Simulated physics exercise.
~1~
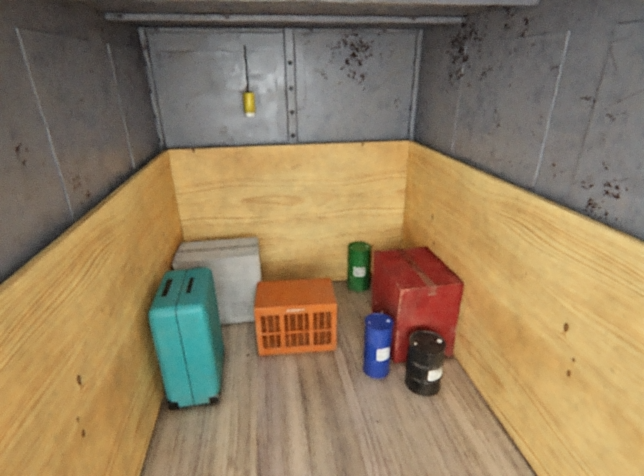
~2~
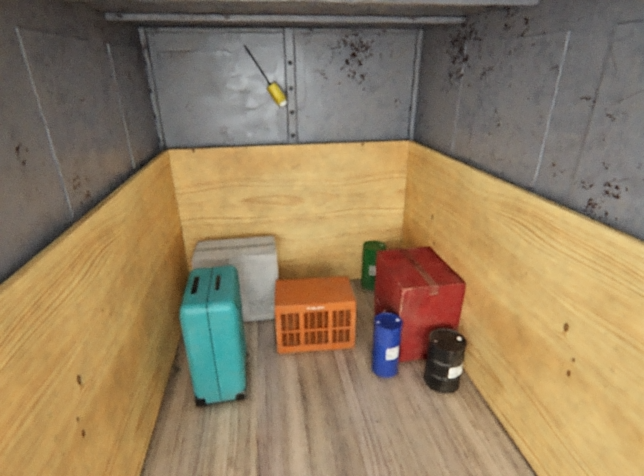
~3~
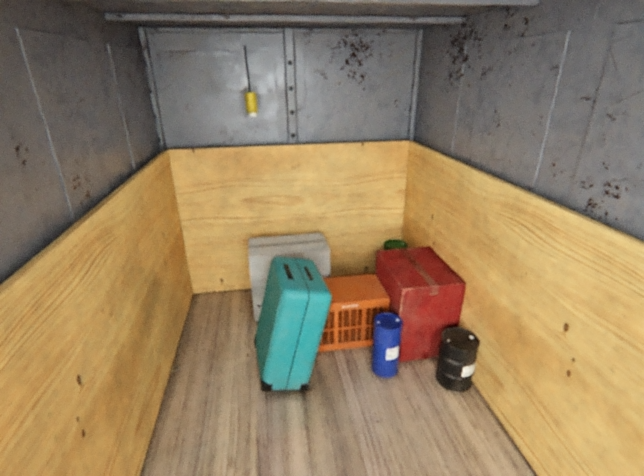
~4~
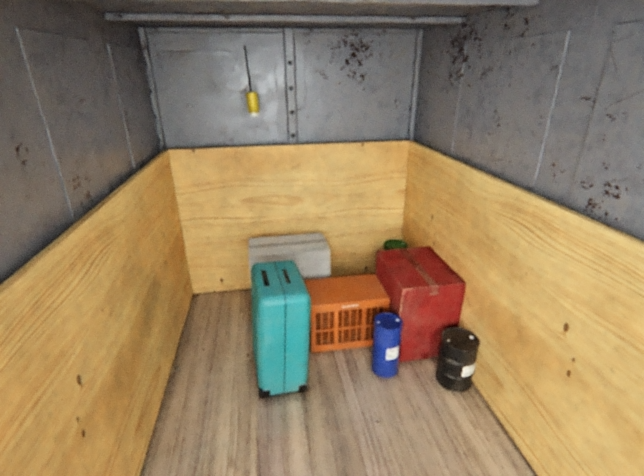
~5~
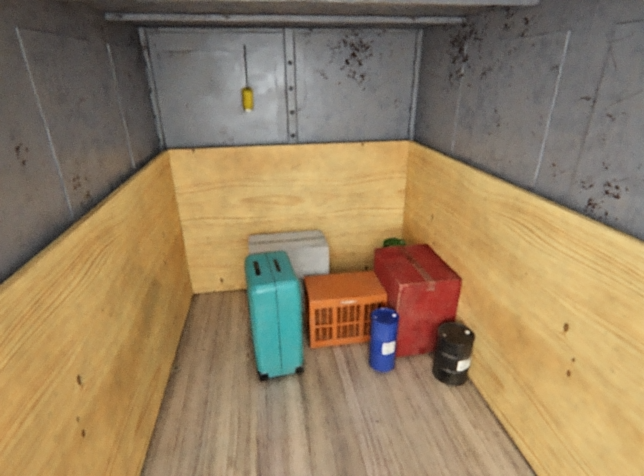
The clip opens on the load bay of a van, where a turquoise case, a white box, an orange crate, a red box and green, blue and black canisters stand on the wooden floor beneath a hanging yellow lamp. The lamp swings to the right, and the case, white box and crate slide right, with the canisters shifting too. They slide further, the case tilting in front of the crate and the green canister nearly hidden behind the red box. The case then settles upright. Finally, it shifts slightly towards the bulkhead, and everything ends standing, bunched towards the right.
